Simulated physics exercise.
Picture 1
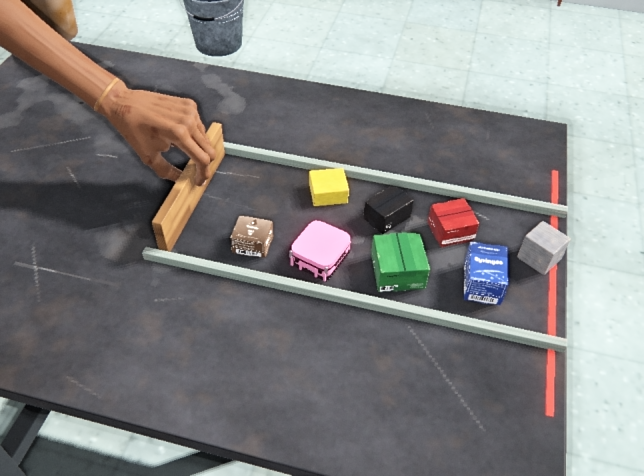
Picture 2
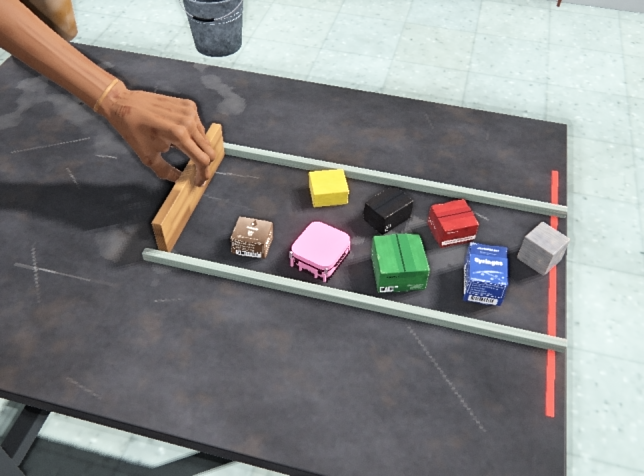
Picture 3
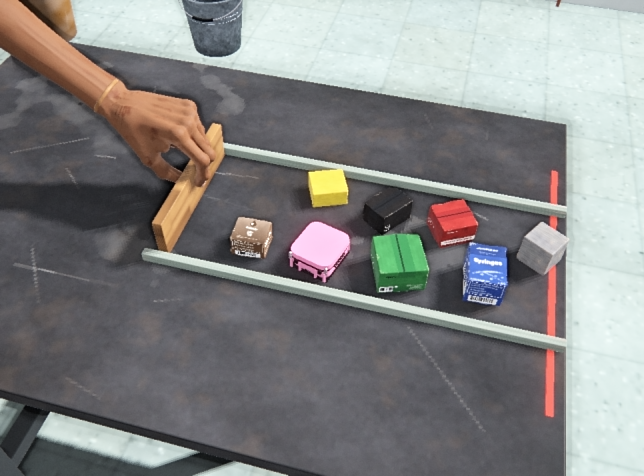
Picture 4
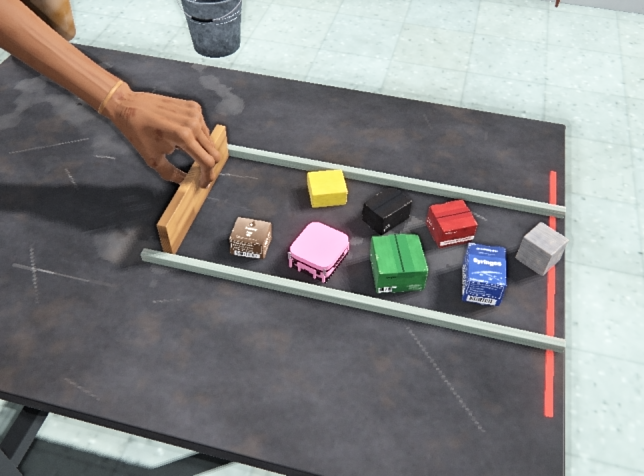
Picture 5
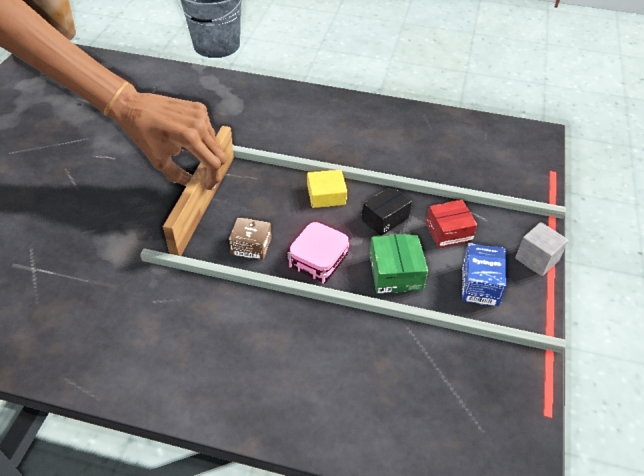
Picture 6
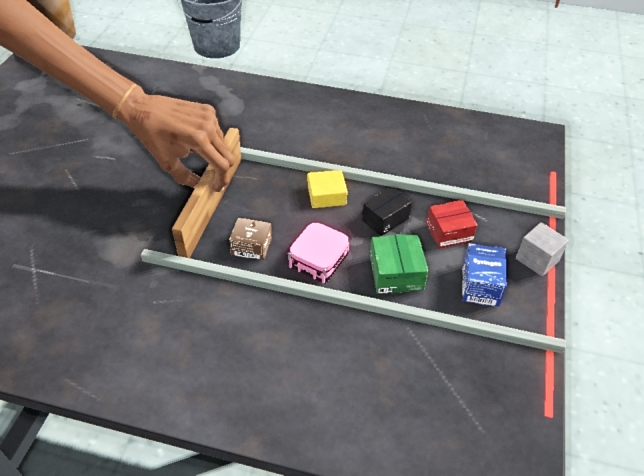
A hand slowly sliding a wooden board a short way right between two rails, toward scattered colourful boxes that stay still.
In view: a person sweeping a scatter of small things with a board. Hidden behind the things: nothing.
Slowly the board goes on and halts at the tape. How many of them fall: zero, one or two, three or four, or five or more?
Five or more.
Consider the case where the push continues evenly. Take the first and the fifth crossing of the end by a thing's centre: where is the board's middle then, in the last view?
For the first, roughly (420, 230); for the next, roughly (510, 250).
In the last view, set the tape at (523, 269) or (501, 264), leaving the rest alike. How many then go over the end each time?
Tallies: 6, 4.
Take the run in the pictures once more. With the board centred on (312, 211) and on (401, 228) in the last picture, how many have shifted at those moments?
The count reaches 4 first and 7 second.
A little later, none off yet; grey block at rest near (542, 249); blue box at rest near (484, 275); red box at rest near (451, 224).
Next, none off yet; grey block shifted a little near (561, 255); blue box tilted a little near (587, 299); red box shifted well along near (523, 249).
When it is over, the number that fall off is five or more; down, brown box, yellow block, pink case, black box, green box, red box, blue box and grey block.
